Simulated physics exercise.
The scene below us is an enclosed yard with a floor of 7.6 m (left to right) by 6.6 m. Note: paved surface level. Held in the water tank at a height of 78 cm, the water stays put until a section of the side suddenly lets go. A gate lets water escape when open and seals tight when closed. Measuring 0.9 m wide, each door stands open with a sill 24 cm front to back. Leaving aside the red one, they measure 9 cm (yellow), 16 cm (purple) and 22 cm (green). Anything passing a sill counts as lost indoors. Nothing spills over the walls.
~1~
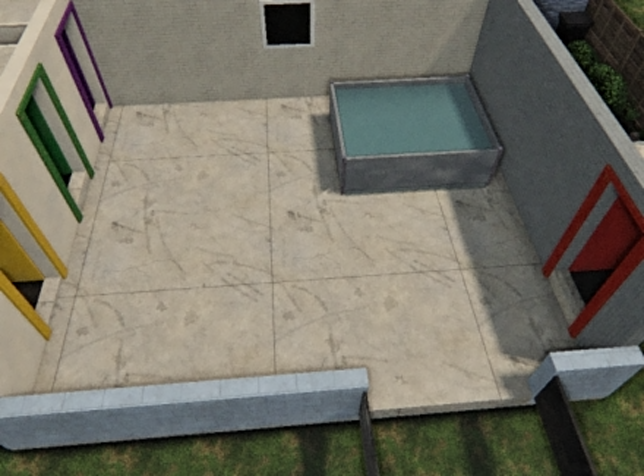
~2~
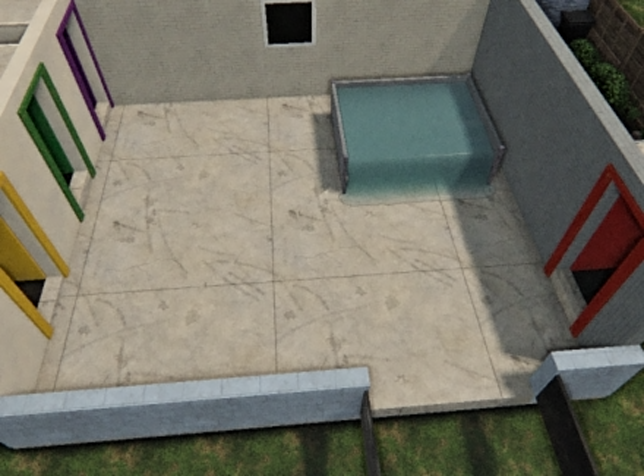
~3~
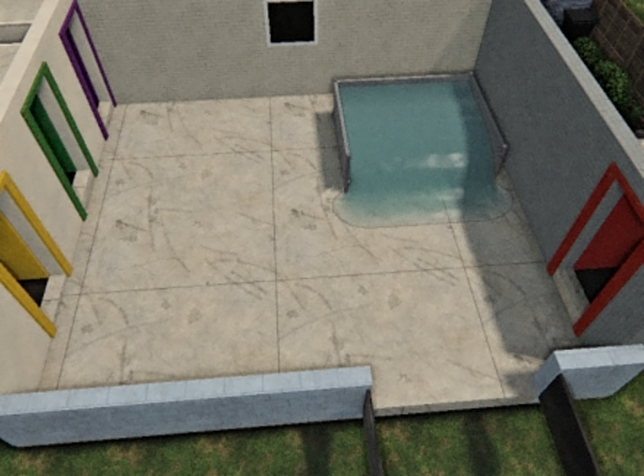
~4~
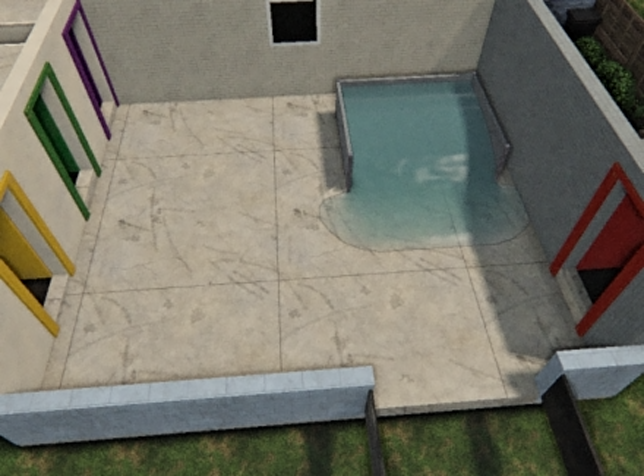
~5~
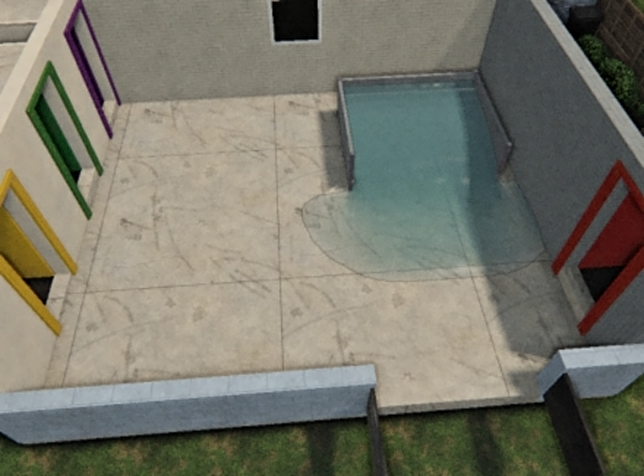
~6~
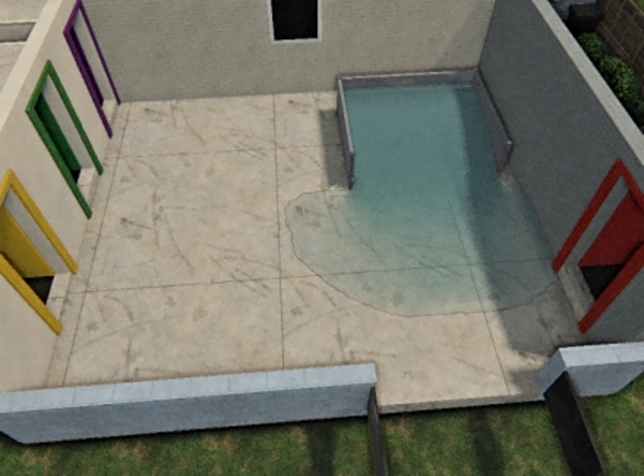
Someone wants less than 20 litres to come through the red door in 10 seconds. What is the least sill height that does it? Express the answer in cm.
It needs to be around 22.5 cm high.
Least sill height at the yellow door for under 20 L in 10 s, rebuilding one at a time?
About 8.0 cm at yellow.
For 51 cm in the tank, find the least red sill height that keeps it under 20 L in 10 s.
13.0 cm.
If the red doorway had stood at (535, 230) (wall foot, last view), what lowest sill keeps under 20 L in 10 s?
Minimum: About 16 cm.
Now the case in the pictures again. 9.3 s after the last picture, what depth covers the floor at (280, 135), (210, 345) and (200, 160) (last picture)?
First spot about 1 cm, second about 4 cm, third about 3 cm.
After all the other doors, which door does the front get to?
The purple door.
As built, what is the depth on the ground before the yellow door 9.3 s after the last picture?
It comes to about 7.5 centimetres deep.
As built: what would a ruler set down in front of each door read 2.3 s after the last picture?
Yellow door 0 cm, red door 27 cm, purple door 0 cm, green door 0 cm.
Then, 0.7 s after the last picture water covers 35 % of the floor, deepest (46 cm) near (598, 369); 15 cm at the red door, 0 litres in over its 22 cm sill.
Then, 2.3 s after the last picture water covers 45 % of the floor, deepest (35 cm) near (573, 371); 27 cm at the red door, 8 litres in over its 22 cm sill.
Then, 9.3 s after the last picture water covers 90 % of the floor, deepest (12 cm) near (116, 117); 4 cm at the red door, 21 litres in over its 22 cm sill.
At the red door as built, the water peaked near 28 cm, 2.5 s after the last picture.
With a sill of 20.5 cm, 27 litres would have come in within the 10 s; with 27.5 cm, 8 litres. So under 20 litres takes about 22.5 cm.
